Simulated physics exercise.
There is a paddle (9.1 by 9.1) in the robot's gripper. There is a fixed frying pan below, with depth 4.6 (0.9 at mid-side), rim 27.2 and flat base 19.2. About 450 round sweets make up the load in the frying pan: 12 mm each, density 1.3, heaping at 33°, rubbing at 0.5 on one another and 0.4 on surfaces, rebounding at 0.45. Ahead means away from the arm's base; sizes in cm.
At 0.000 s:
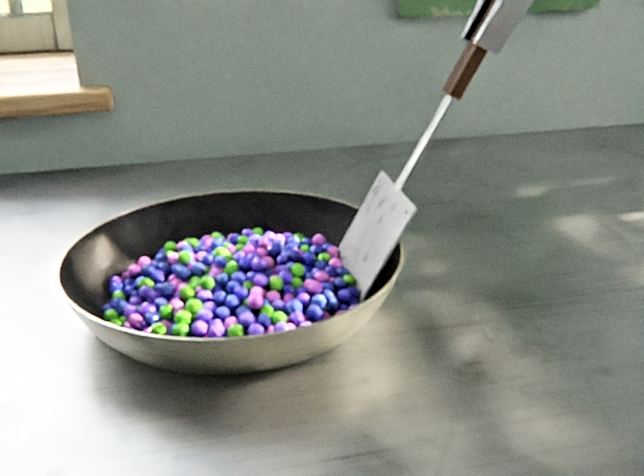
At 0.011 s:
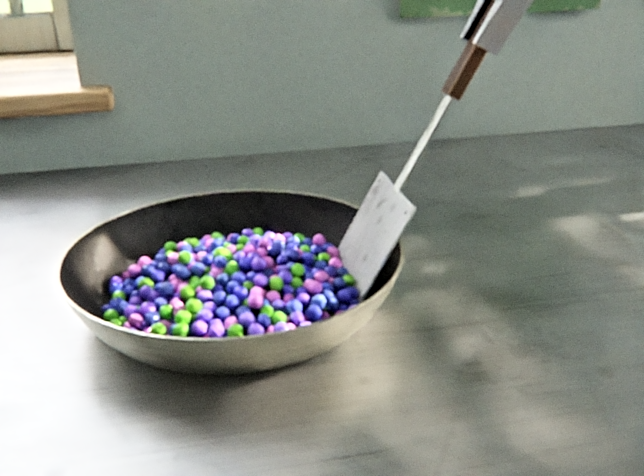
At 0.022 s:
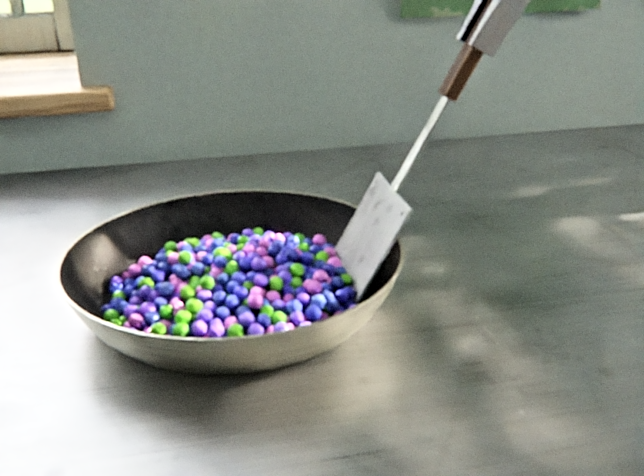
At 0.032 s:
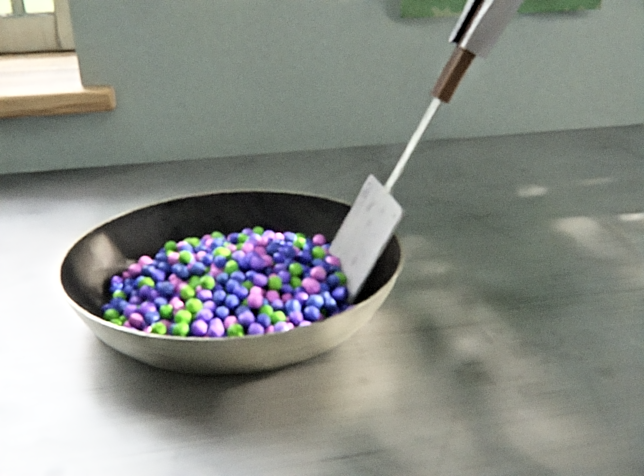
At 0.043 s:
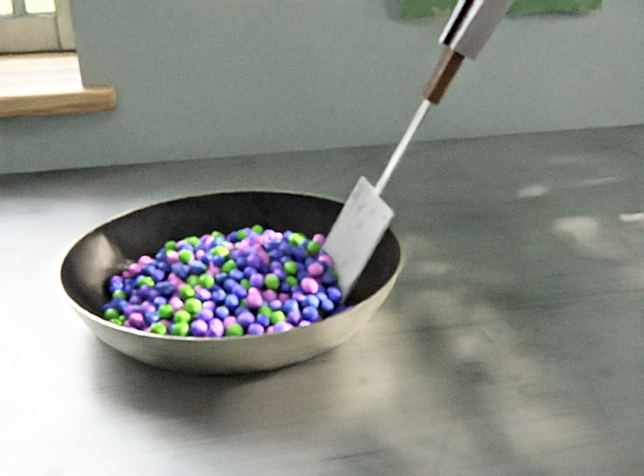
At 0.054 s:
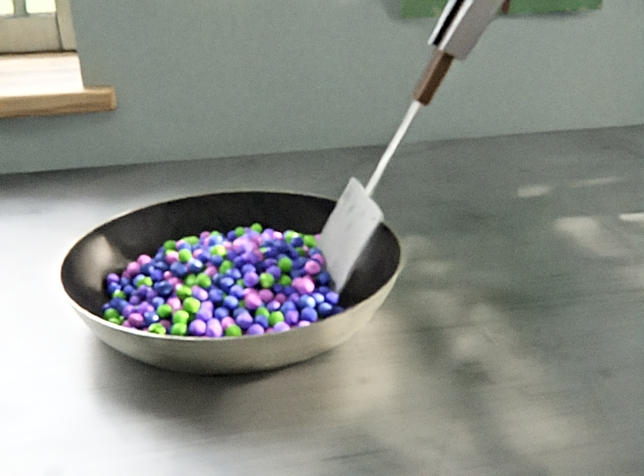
Metal paddle with a brown handle slowly pushing left into blue, purple, pink and green sweets heaped in a frying pan.
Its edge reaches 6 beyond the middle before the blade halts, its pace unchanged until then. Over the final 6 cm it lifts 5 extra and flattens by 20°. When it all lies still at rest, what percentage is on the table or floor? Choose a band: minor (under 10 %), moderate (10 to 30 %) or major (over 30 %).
Minor.
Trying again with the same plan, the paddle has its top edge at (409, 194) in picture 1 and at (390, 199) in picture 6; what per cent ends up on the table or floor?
Near 0 in a hundred.
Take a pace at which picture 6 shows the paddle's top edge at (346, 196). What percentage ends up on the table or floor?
Share: Roughly 20 %.
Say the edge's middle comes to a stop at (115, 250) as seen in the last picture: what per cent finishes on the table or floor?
About 15 per cent.
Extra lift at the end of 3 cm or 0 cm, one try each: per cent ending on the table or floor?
It works out to some 0 per cent for the first setting and some 0 per cent for the second.
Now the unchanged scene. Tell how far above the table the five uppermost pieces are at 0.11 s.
About 5 cm.
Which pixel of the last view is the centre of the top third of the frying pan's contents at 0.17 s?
It is centred at roughly (187, 272).
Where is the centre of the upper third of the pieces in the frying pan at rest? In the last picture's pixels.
Centre: Roughly (127, 284).
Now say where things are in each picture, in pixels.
In the first frame, paddle top edge at (398, 188), sloping 61°; upper third of the load around (240, 274), from x 110 to 355, top at y 235; 448 in the frying pan.
In the second frame, paddle top edge at (398, 188), sloping 61°; upper third of the load around (240, 274), from x 110 to 355, top at y 235.
In the third frame, paddle top edge at (394, 189), sloping 61°; upper third of the load around (244, 274), from x 110 to 355, top at y 235.
In the fourth frame, paddle top edge at (387, 191), sloping 61°; upper third of the load around (247, 272), from x 110 to 355, top at y 235.
In the fifth frame, paddle top edge at (377, 193), sloping 61°; upper third of the load around (249, 271), from x 110 to 355, top at y 230.
In the sixth frame, paddle top edge at (367, 194), sloping 61°; upper third of the load around (248, 269), from x 110 to 350, top at y 230; 448 in the frying pan.
After 0.11 s, sloping 61°, highest piece 5 above the table; 448 in the frying pan.
After 0.17 s, sloping 54°, highest piece 6 above the table; 448 in the frying pan.
After 0.40 s, sloping 41°, highest piece 6 above the table; 422 in the frying pan, 23 on the table or floor, 3 on the blade or in flight.
After 1.45 s, sloping 41°, highest piece 5 above the table; 422 in the frying pan, 26 on the table or floor.
At rest, 422 in the frying pan, 26 on the table or floor. That is 6 % on the table or floor.
